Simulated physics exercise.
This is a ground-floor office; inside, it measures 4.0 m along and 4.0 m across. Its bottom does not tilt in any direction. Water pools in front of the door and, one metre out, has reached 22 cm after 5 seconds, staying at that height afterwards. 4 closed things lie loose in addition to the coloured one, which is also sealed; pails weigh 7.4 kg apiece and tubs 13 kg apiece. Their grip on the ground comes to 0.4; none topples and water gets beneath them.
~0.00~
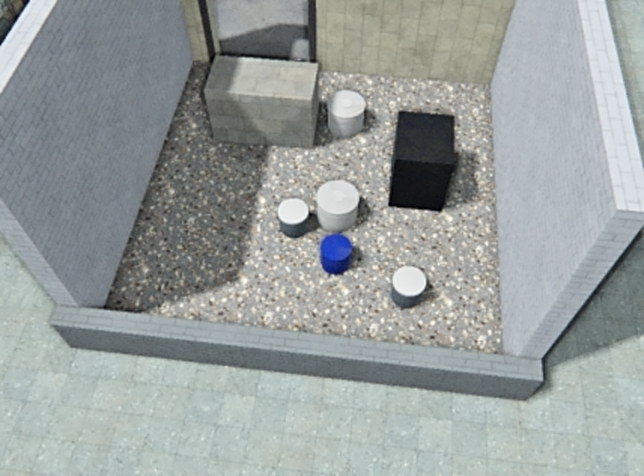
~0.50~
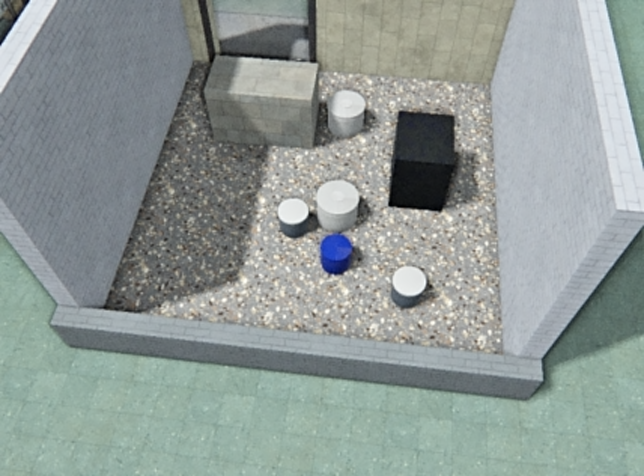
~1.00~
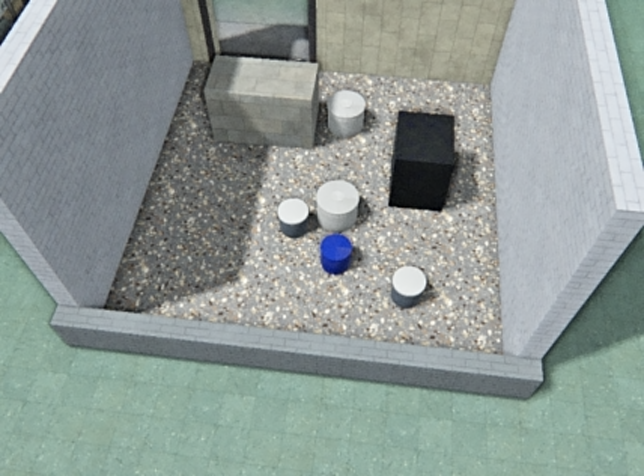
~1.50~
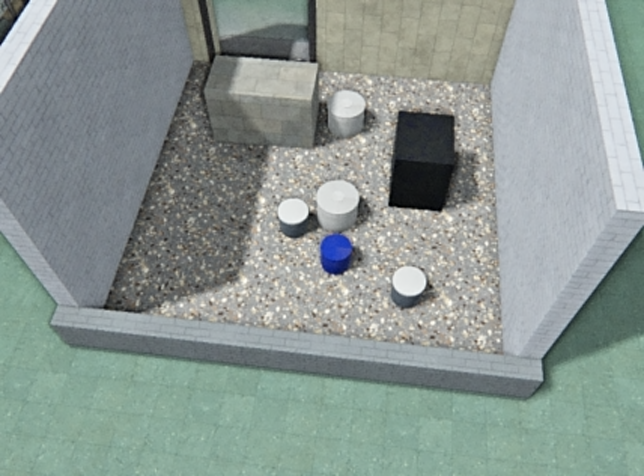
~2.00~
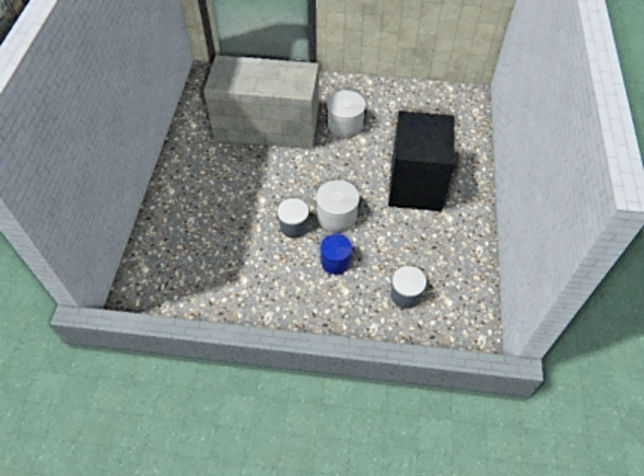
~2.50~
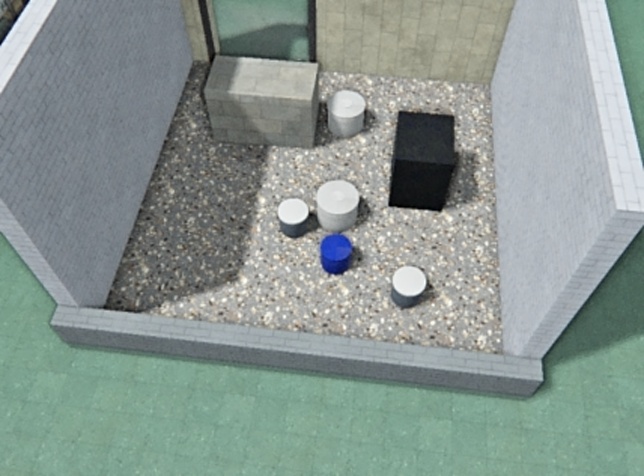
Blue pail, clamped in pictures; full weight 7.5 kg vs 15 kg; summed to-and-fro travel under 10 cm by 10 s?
Lower enough.
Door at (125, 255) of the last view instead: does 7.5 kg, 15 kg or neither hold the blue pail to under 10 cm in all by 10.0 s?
For that position, the bigger mass alone succeeds.
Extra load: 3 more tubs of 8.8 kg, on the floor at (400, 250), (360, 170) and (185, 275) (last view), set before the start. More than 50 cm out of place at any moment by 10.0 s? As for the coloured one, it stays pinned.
Result, in order - falls shy; falls shy; exceeds it.
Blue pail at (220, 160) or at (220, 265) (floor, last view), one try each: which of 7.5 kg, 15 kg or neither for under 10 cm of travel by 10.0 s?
The first time the lesser option suffices; the second time the lesser option suffices.
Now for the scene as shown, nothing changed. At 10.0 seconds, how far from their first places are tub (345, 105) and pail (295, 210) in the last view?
Net displacement, in order: 30 cm; 0 cm.
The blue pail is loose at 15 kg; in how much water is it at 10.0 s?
About 4 cm.
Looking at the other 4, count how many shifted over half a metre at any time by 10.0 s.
0 of them.
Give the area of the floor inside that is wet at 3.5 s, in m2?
About 1.0 m2.
After 3.5 s the blue pail would be 0 cm from its start with 7.5 kg and 0 cm from its start with 15 kg; 0 cm of water round it then.
After 4.5 s the blue pail would be 0 cm from its start with 7.5 kg and 0 cm from its start with 15 kg; 0 cm of water round it then.
After 7.0 s the blue pail would be 0 cm from its start with 7.5 kg and 0 cm from its start with 15 kg; 0 cm of water round it then.
After 10.0 s the blue pail would be 0 cm from its start with 7.5 kg and 0 cm from its start with 15 kg; 4 cm of water round it then.
